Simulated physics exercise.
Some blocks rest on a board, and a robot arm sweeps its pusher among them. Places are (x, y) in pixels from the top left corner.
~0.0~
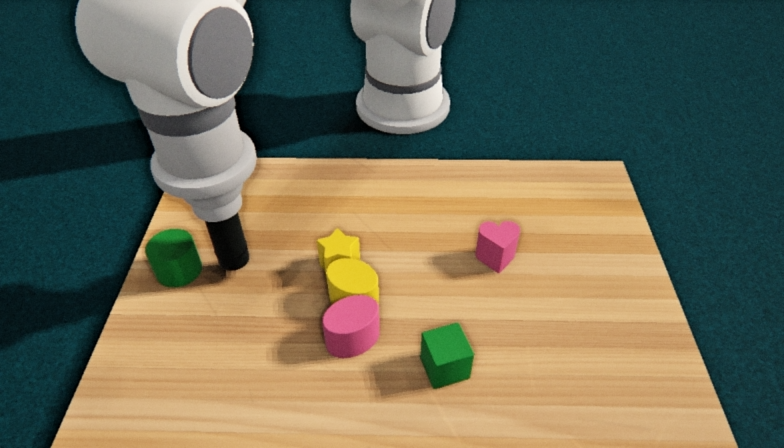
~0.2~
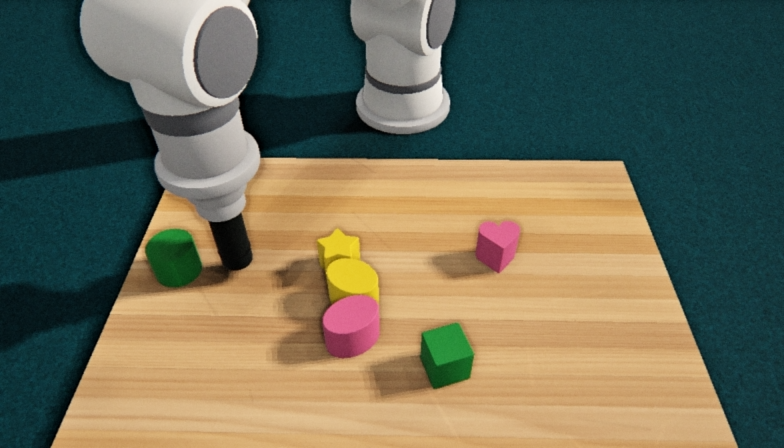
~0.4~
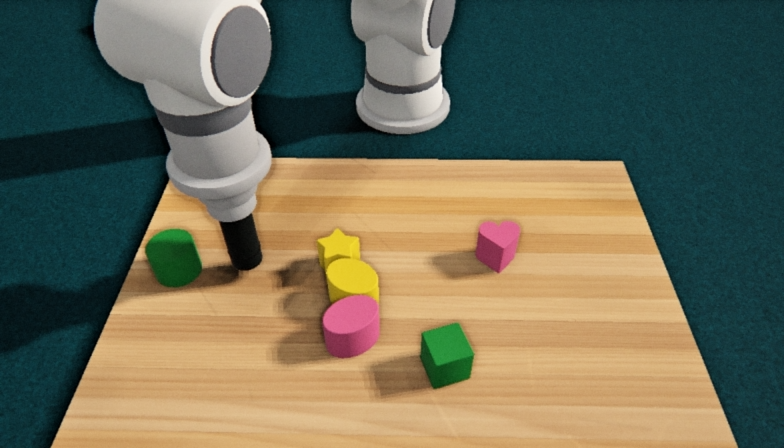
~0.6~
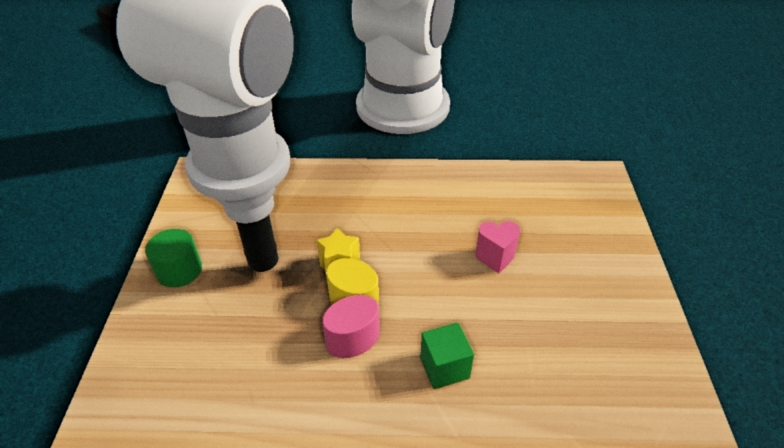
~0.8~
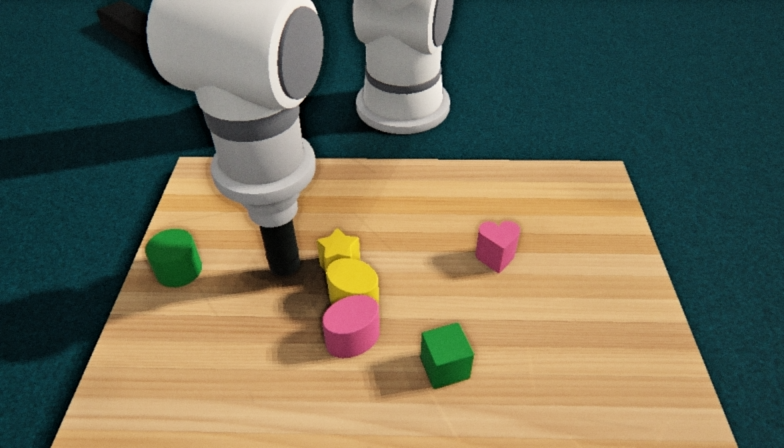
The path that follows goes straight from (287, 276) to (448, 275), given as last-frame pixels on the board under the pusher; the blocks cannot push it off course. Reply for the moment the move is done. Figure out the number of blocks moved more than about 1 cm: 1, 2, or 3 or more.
The answer is two blocks.
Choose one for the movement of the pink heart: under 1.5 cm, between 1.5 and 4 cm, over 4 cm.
Answer: Less than 1.5 cm.
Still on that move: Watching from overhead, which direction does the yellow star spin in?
Viewed from above, counterclockwise.
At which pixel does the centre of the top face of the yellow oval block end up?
It is at (388, 284).
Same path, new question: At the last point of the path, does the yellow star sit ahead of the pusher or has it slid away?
It lies beside or behind the pusher.
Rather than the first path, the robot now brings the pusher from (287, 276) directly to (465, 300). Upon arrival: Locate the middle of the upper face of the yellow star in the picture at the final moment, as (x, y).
In the picture, that point is around (368, 237).
What follows on the original path. One third of the way, pusher at (341, 266); yellow star at (367, 240); pink oval block at (352, 316); yellow oval block at (363, 278).
Two thirds of the way, pusher at (396, 265); yellow star at (411, 230), turned 40° anticlockwise; pink oval block at (353, 318), turned 20° clockwise; yellow oval block at (388, 284), turned 60° clockwise.
At the end, pusher at (450, 264); yellow star at (425, 227), turned 85° anticlockwise; pink oval block at (353, 318), turned 20° clockwise; yellow oval block at (388, 284), turned 60° clockwise; pink heart not moved.
